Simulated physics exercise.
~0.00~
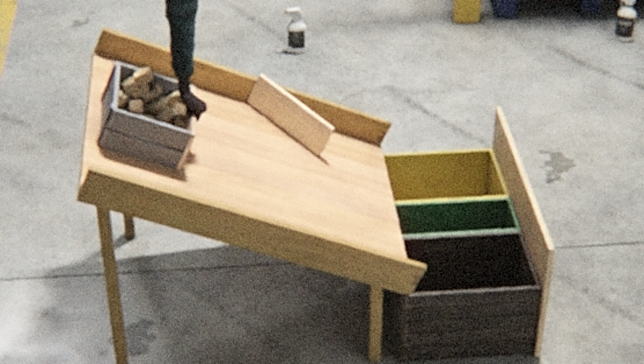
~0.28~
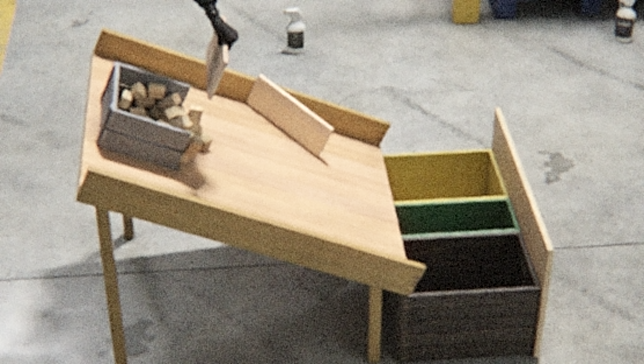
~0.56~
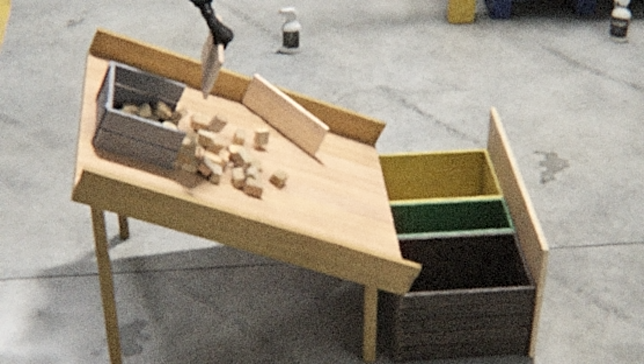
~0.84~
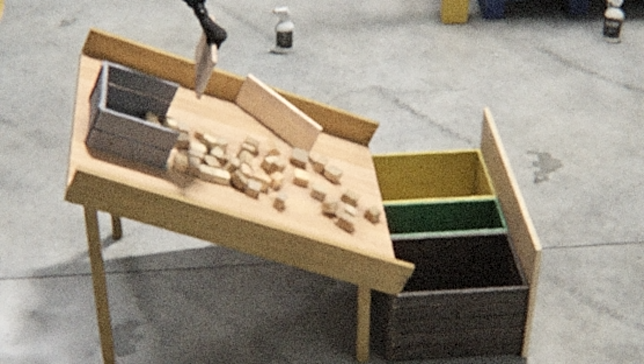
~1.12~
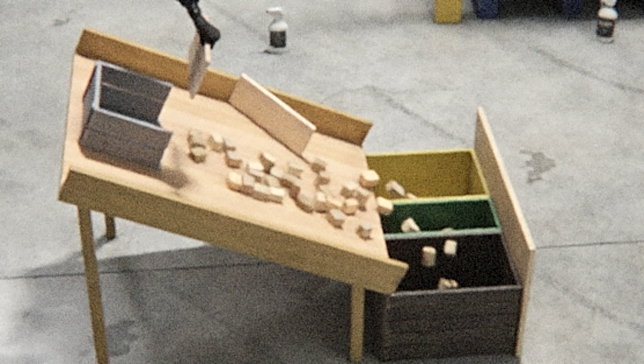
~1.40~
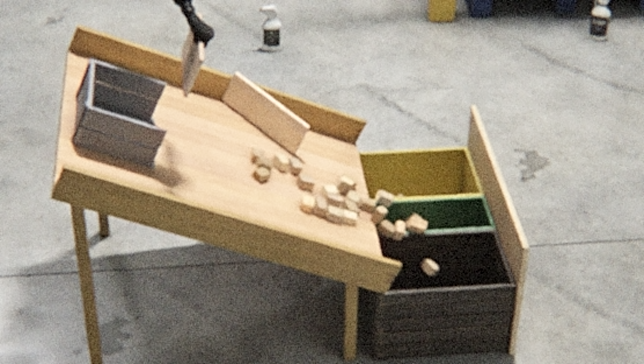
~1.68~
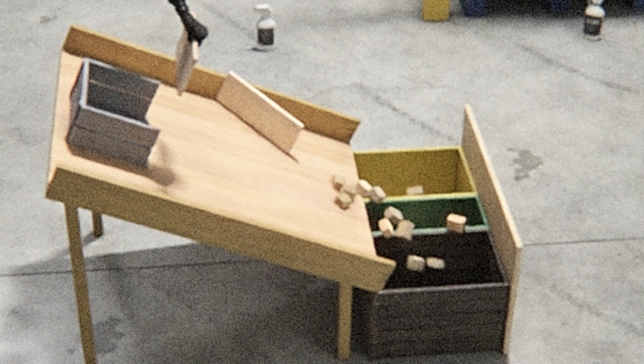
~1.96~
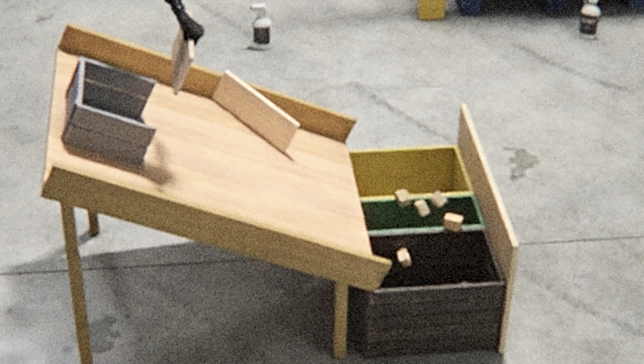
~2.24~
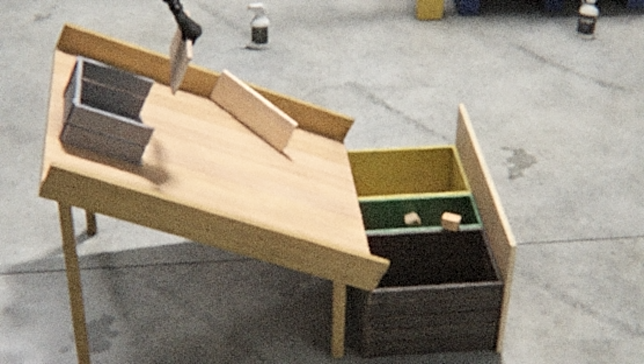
To begin with, a grey pen full of small wooden blocks sits at the high end of a sloping table, with a dark mechanical gripper reaching down beside it. The gripper lifts the pen's gate panel clear and holds it above the table. The blocks spill out and tumble down the slope to the right in a widening stream, passing an angled board. They drop over the low edge toward the yellow, green and black containers, most heading for the middle one. Finally the pen and slope are bare, and a couple of blocks remain visible around the green bin.
